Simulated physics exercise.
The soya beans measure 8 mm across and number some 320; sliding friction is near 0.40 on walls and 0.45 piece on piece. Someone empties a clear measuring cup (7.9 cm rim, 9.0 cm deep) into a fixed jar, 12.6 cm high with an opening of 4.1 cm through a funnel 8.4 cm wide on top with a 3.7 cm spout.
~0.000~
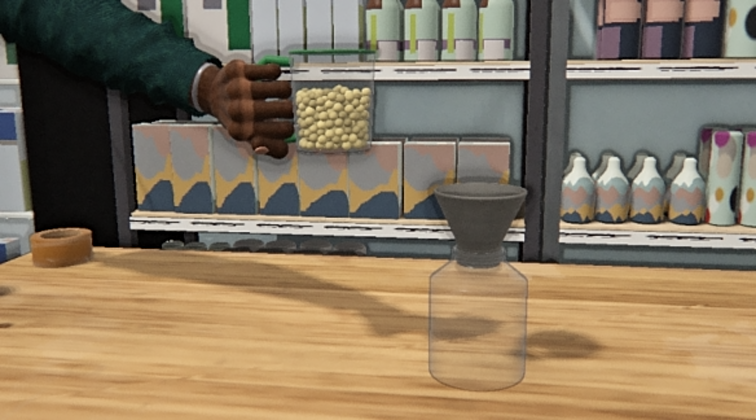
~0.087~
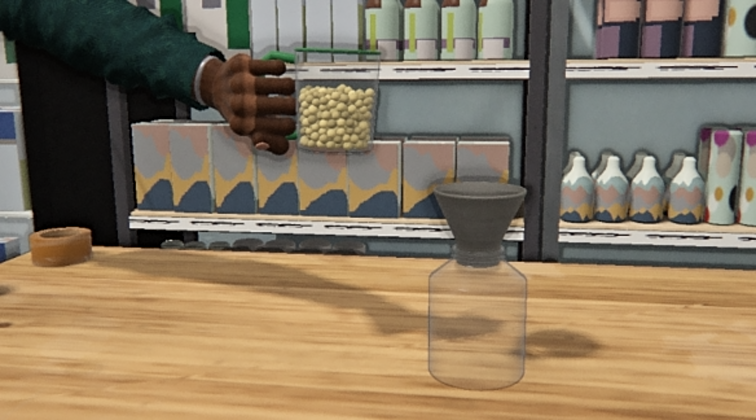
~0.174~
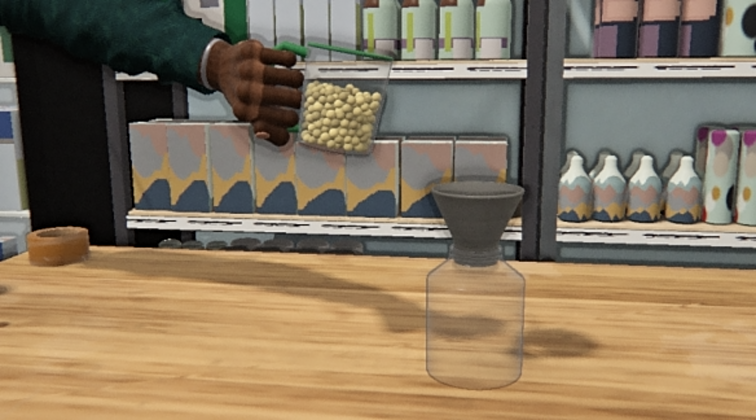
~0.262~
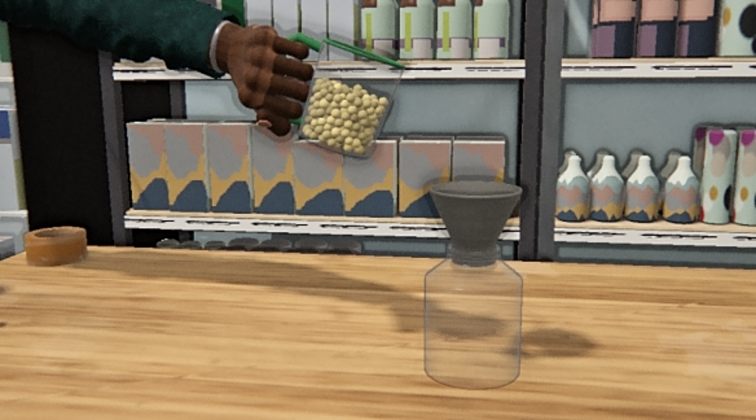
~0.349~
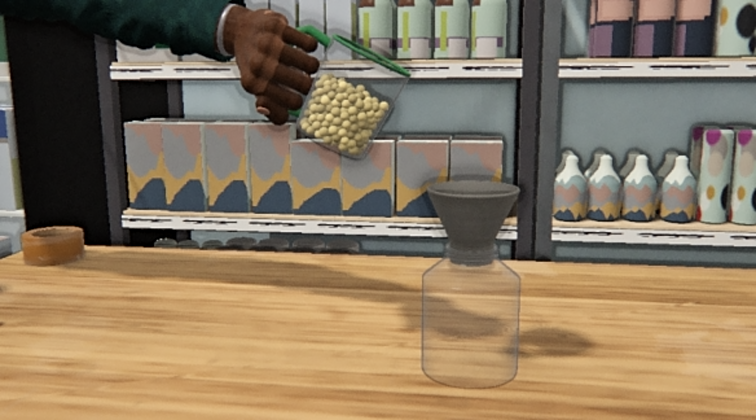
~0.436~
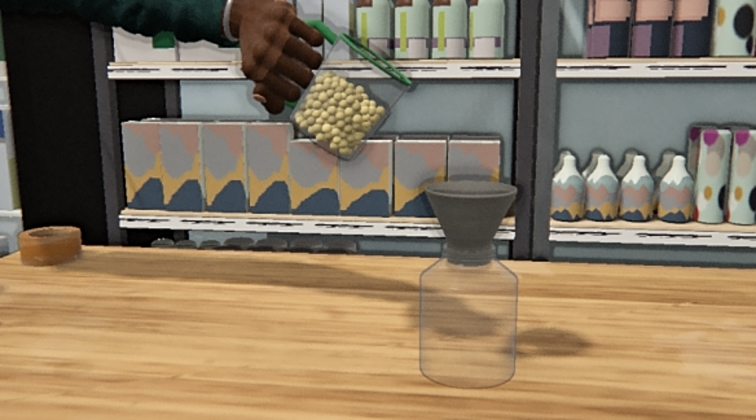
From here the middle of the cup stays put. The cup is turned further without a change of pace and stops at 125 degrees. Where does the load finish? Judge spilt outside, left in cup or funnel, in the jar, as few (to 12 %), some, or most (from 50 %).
Spilt outside: The bulk; left in cup or funnel: Hardly any; in the jar: Hardly any.
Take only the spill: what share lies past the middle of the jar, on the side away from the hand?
Some 10 per cent.
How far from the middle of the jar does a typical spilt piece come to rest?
Some 14 cm.
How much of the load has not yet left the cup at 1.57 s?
Roughly 0 per cent.
After 0.88 s, tilt 79 degrees; the cup holds 100 %, the jar 0 %.
Then, at 1.18 s, tilt 107 degrees; the cup holds 90 %, the jar 0 %.
After 1.57 s, tilt 125 degrees; the cup holds 0 %, the jar 0 %.
In the end, at 2.7 s, spilt 100 %, still above 0 %, jar 0 %.
